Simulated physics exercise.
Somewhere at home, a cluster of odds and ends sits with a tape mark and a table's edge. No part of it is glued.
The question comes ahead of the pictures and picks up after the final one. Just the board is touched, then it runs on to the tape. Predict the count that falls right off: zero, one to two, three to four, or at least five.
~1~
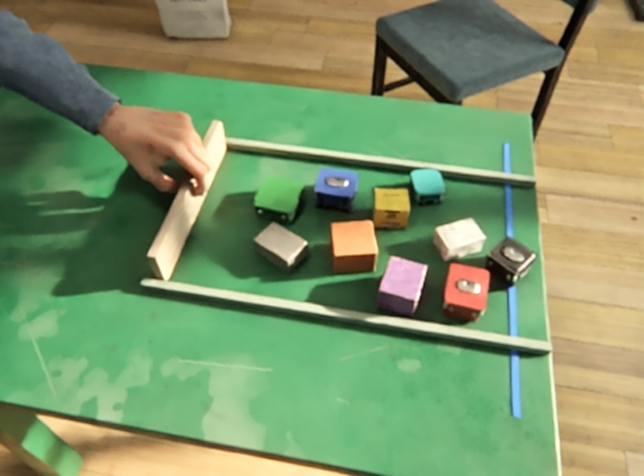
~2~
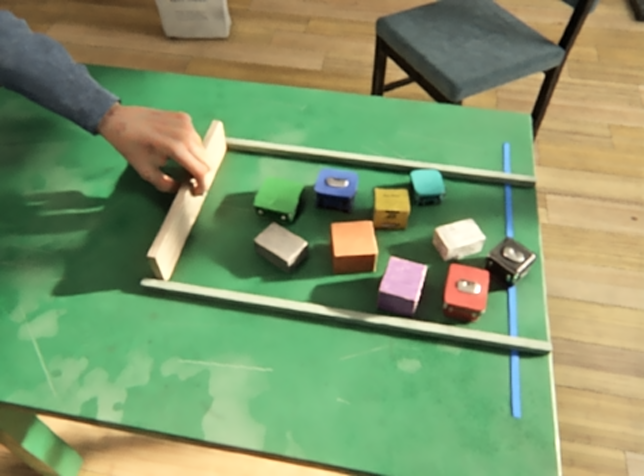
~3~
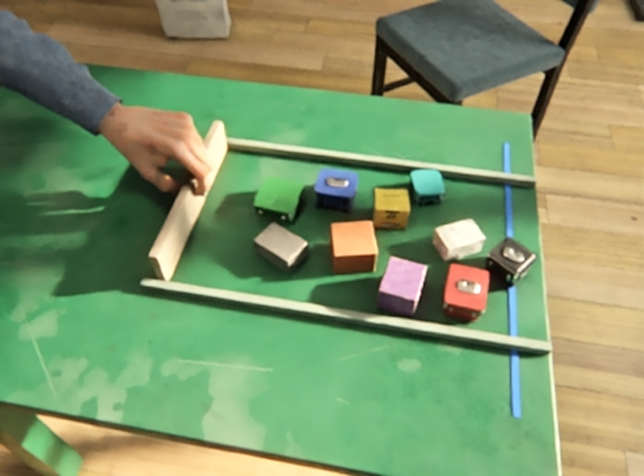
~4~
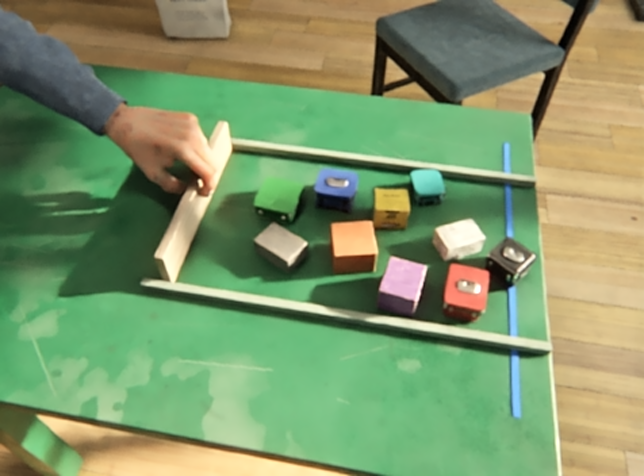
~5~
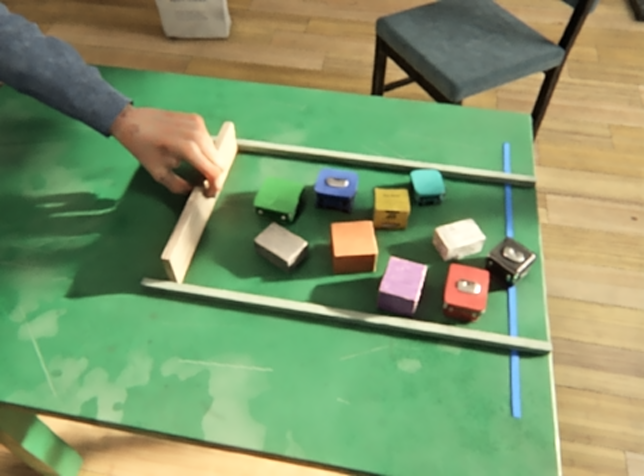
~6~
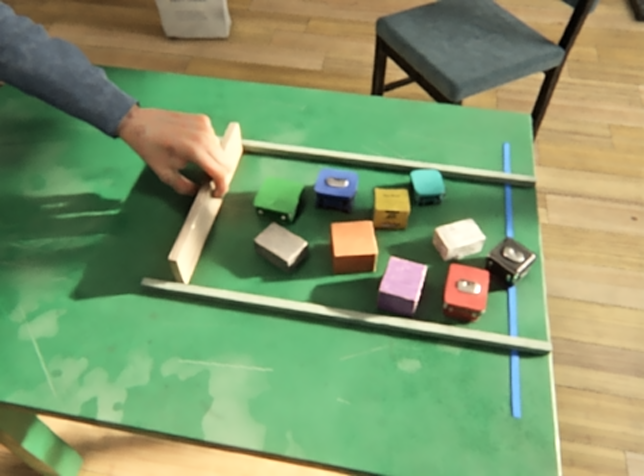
The count is at least five.
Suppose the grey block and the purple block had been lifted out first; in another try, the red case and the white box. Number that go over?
The counts: 4 and 4.
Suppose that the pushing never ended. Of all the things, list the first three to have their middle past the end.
Order, earliest first: Black case, yellow box, white box.
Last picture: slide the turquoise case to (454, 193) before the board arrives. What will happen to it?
From that start the object does not stay.
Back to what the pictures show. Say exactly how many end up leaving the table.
The number that fall is 6.
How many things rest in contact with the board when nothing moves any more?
Counting them up gives 4.
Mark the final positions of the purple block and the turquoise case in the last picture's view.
First object: (536, 306); second object: (526, 192).
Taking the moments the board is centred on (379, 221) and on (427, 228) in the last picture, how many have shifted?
Tally: First 8; then 10.
Soon after, none off yet; black case at rest near (509, 263); red case at rest near (465, 294); white box at rest near (459, 241).
At rest, the number that fall off is five or more; fallen, blue case, orange block, yellow box, white box, red case and black case.
